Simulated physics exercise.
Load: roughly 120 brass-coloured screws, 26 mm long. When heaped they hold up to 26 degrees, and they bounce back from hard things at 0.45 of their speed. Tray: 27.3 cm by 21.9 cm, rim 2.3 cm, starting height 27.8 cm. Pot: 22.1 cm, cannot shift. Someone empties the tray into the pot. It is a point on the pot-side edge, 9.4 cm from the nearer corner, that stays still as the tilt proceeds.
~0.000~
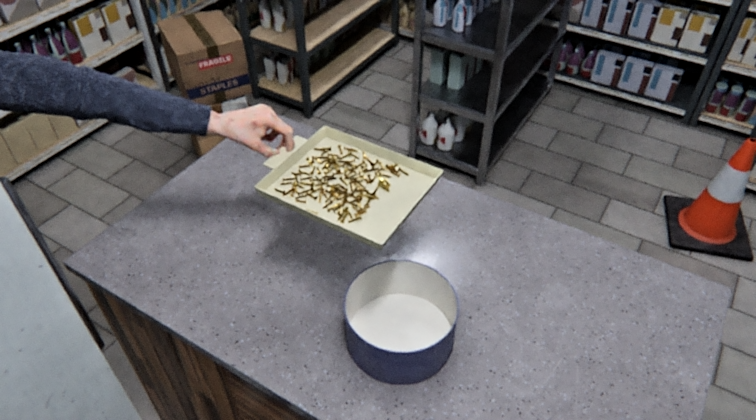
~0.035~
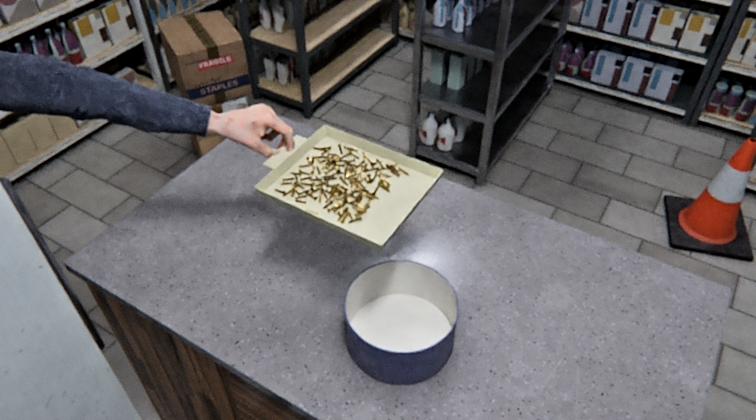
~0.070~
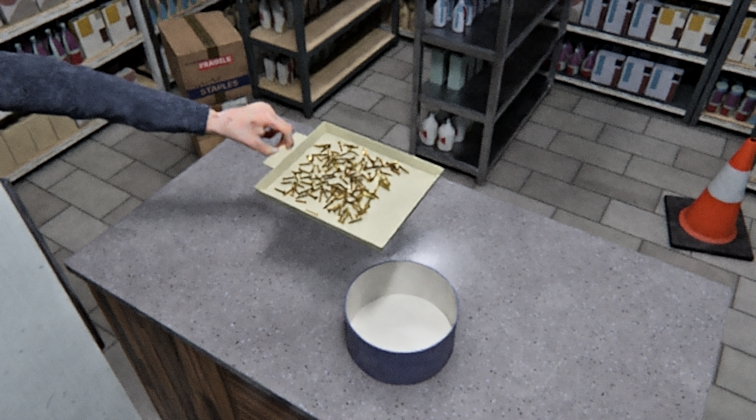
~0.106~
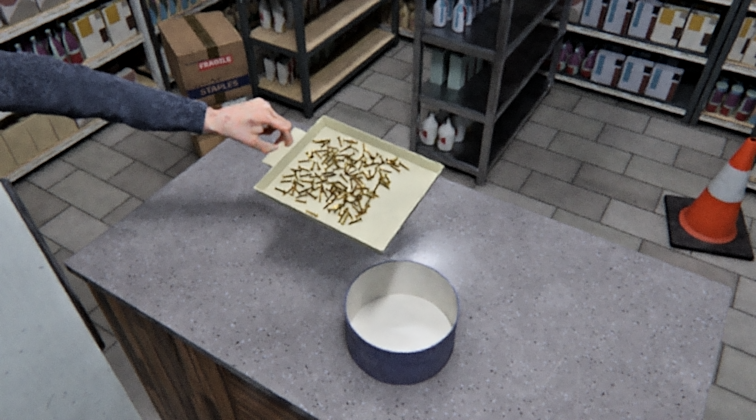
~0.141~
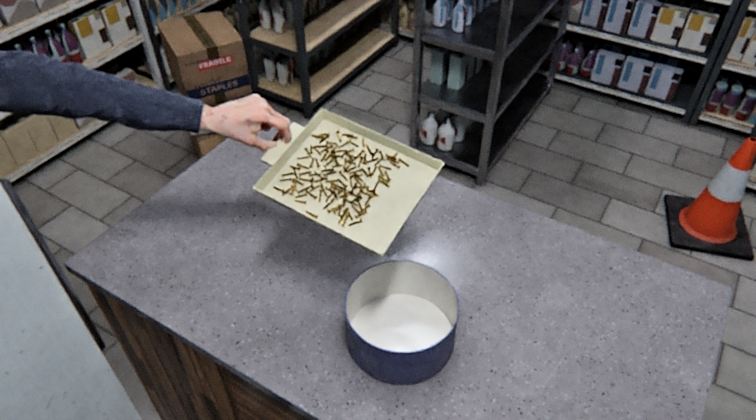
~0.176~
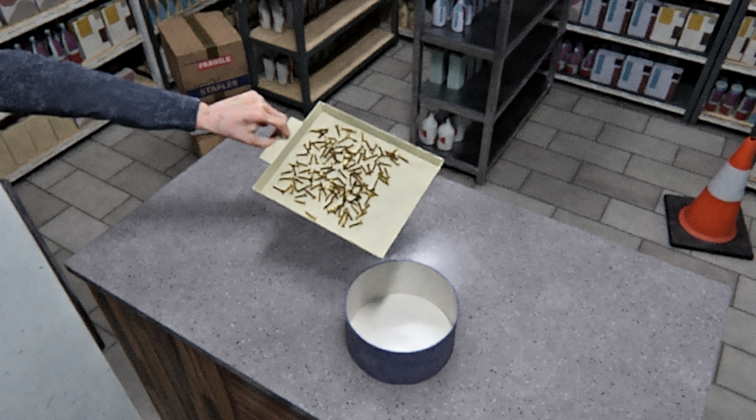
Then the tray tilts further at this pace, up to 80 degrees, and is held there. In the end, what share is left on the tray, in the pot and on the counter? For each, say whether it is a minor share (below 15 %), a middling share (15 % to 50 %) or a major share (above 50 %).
My prediction: Tray: Going to get a small portion; pot: Going to get the main portion; counter: Going to get a middle portion.
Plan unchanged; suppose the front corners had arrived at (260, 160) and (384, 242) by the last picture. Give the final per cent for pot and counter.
Final per cent - pot 40, counter 50.
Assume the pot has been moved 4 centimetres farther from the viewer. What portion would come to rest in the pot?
About 50 %.
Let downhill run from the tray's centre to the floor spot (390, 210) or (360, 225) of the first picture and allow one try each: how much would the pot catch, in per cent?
65 and 95 %.
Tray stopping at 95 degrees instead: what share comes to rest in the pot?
In that case some 65 per cent.
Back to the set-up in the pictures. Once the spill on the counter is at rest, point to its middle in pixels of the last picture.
Somewhere around (319, 342), I'd say.
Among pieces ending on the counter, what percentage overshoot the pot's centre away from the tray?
Around 0 in a hundred.
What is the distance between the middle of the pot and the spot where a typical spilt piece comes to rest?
Some 18 cm, give or take.
After 0.37 s, tilt 51 degrees; the tray holds 100 %, the pot 0 %.
Then, at 0.50 s, tilt 72 degrees; the tray holds 100 %, the pot 0 %.
Then, at 0.76 s, tilt 80 degrees; the tray holds 15 %, the pot 50 %.
By 2.0 s all is still; tray 5 %, pot 70 %, counter 25 %.
